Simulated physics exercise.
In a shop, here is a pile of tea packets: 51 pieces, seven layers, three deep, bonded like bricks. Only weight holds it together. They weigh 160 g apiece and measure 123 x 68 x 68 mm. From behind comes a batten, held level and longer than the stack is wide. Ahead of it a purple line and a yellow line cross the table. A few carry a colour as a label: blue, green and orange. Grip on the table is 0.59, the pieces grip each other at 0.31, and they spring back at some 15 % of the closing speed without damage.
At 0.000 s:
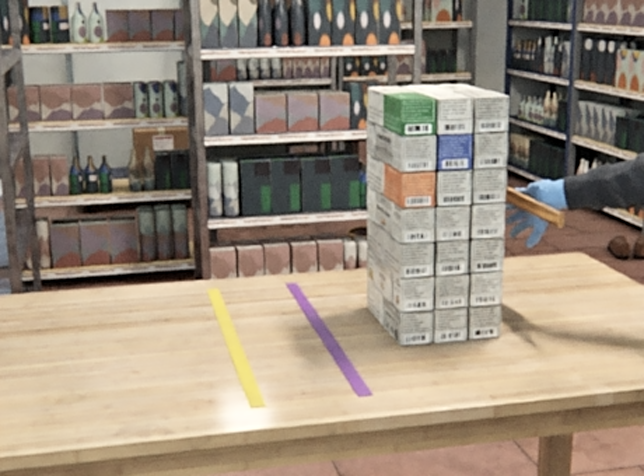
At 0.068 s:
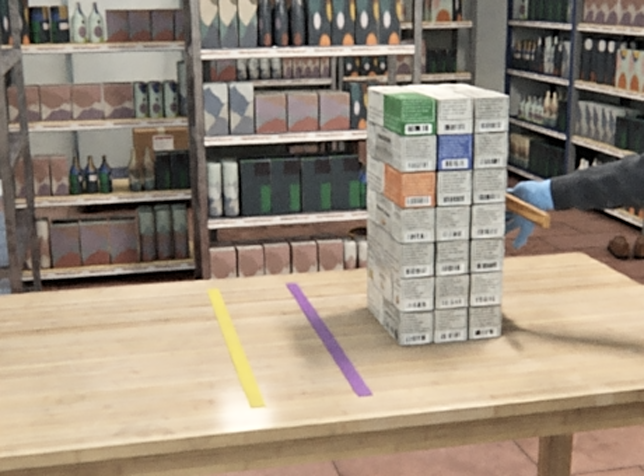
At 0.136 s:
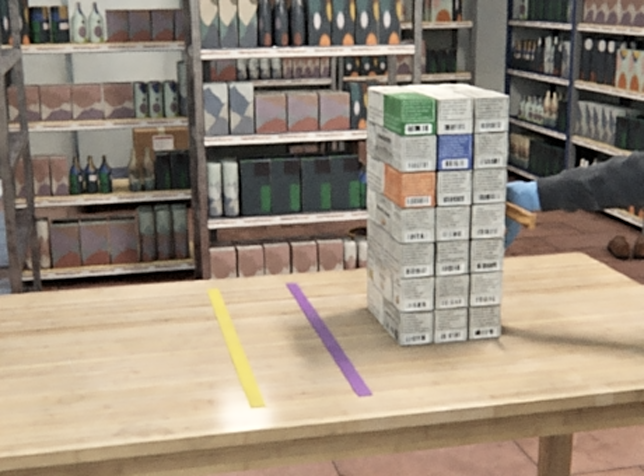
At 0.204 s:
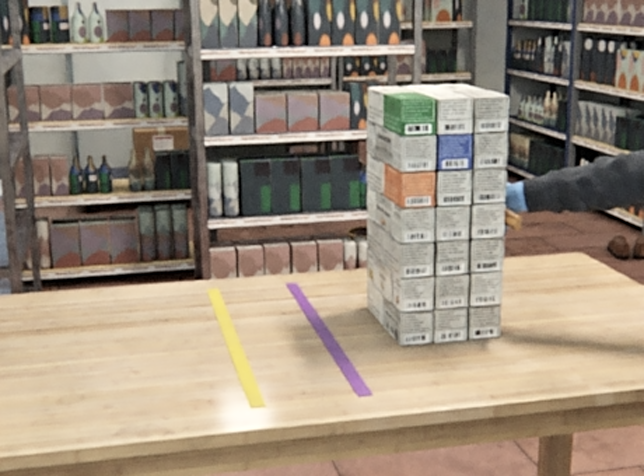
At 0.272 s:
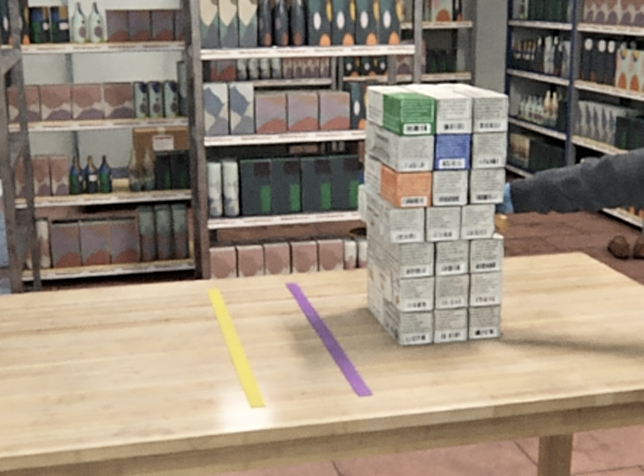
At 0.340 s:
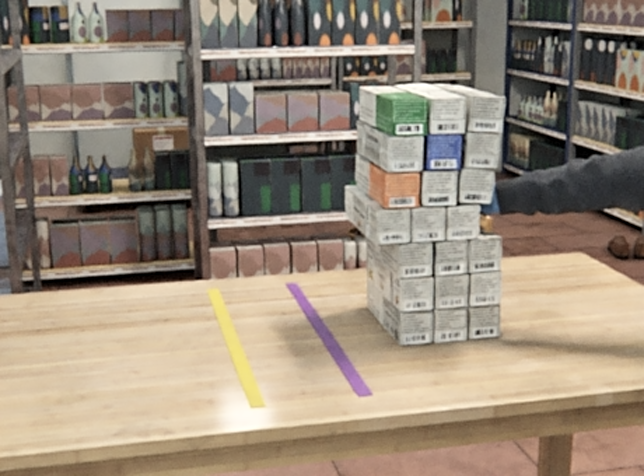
A gloved hand pushes a wooden stick into the stacked boxes, shifting upper layers left.
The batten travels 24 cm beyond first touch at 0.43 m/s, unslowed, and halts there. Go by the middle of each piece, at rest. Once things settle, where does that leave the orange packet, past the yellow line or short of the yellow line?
It gets past the yellow line.
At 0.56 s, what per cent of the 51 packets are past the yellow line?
By then 0 per cent.
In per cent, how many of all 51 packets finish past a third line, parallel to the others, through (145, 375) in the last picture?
Near 10 per cent.
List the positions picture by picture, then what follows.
In the first picture (places mark the middle of the side facing us), batten (561, 220) 9 cm from the stack; purple line, near end, (339, 355); yellow line, near end, (242, 364); orange packet (419, 190); green packet (419, 117); blue packet (456, 153); nothing disturbed.
Batten (547, 221) 7 cm from the stack; orange packet (419, 190), in the second picture.
Batten (532, 222) 36 mm from the stack; orange packet (419, 190), in the third picture.
Batten (518, 223) 7 mm from the stack; orange packet (419, 190), in the fourth picture.
Batten (504, 224) 22 mm in; orange packet (415, 190) shifted 8 mm; 12 disturbed, none past the yellow line, in the fifth picture.
Batten (489, 225) 52 mm in; purple line, near end, (339, 355); yellow line, near end, (242, 364); orange packet (403, 191) shifted 30 mm; blue packet (445, 153) shifted 21 mm; green packet (410, 117) shifted 16 mm; steepest lean 5°, the packet at (455, 87); 30 disturbed, none past the yellow line, in the sixth picture.
After 0.56 s, none of the 51 packets past the yellow line, 41 disturbed; orange packet leaning 23°, 25 mm lower; blue packet leaning 19°.
After 0.82 s, 7 of the 51 packets past the yellow line; orange packet on its side; blue packet leaning 46°, 22 cm lower.
At rest (2.3 s), 9 of the 51 packets past the yellow line; orange packet upside down; green packet on its side; blue packet on its side. As the last picture would show them, middles, orange packet near (201, 337).
